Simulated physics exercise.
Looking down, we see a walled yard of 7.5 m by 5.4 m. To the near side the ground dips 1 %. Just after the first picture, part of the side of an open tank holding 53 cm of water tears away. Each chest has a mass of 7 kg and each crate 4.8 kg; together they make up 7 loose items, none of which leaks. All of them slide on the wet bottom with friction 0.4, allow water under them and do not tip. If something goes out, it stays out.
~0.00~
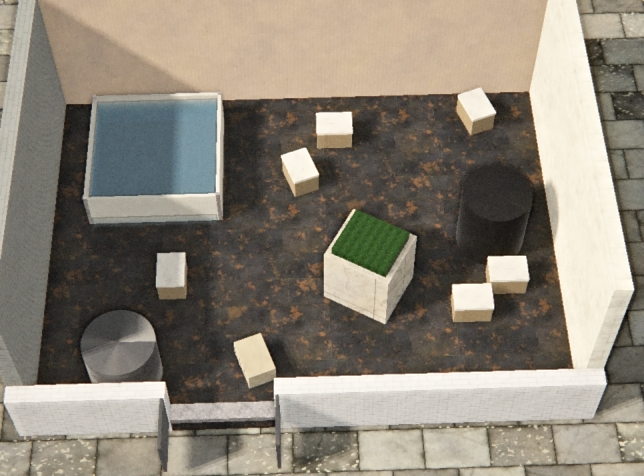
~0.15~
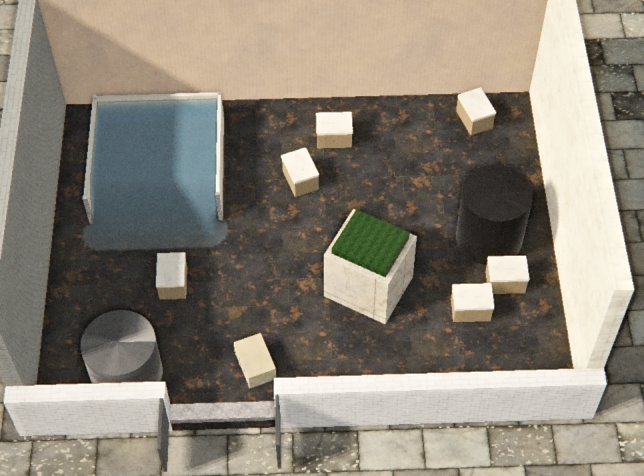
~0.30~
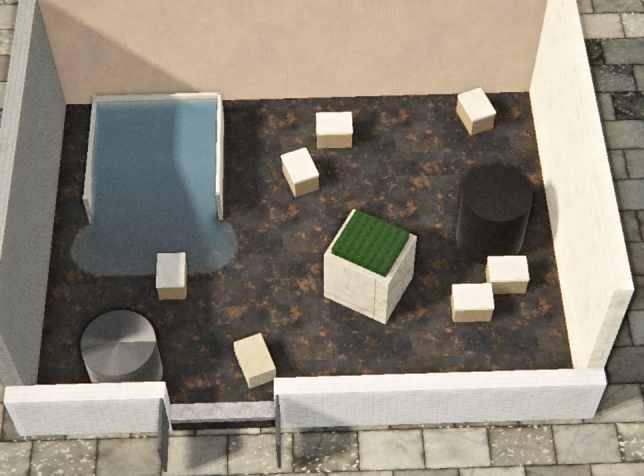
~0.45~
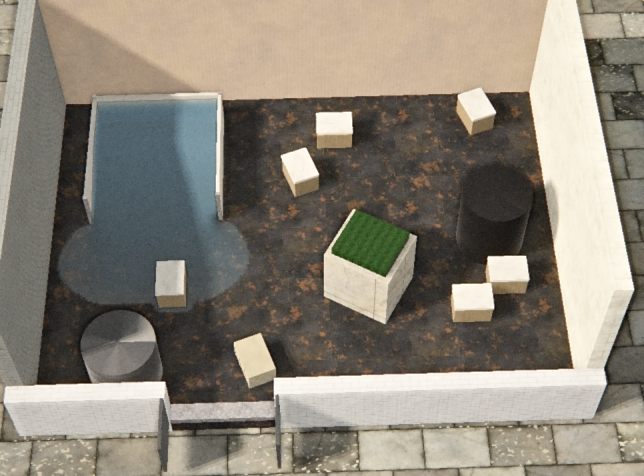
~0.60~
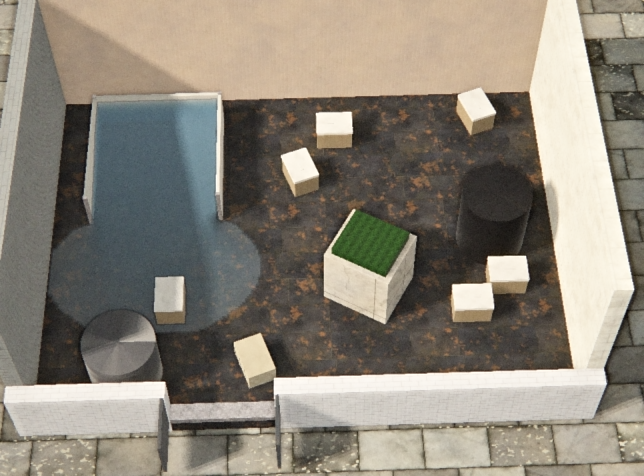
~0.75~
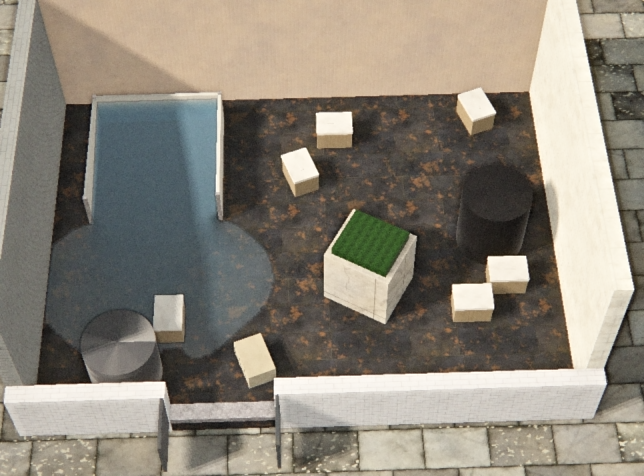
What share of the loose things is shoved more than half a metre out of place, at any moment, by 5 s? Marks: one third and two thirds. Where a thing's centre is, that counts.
The fraction will be beneath one in three.
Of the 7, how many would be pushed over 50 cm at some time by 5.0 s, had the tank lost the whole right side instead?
Then 6.
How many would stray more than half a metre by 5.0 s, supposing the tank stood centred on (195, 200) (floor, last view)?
The answer would then be 2.
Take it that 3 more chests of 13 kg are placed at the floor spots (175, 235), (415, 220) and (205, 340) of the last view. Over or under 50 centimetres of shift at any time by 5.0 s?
In the order asked: Farther than that, not as far, farther than that.
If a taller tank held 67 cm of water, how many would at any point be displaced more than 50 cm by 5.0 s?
Under that setup the answer is 2.
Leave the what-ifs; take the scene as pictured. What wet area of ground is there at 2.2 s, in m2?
Roughly 16 m2.
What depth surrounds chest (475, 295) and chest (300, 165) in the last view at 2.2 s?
Depths: Near 0 cm, then near 0 cm.
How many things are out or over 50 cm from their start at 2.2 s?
By then the count is 1.
After 1.1 s 1 of 7 are over 50 cm from their spots; 0 afloat.
After 2.2 s 1 of 7 are over 50 cm from their spots; 1 afloat.
After 3.5 s 2 of 7 are over 50 cm from their spots; 1 afloat.
After 5.0 s 2 of 7 are over 50 cm from their spots, and 2 have been at some point; 1 afloat.
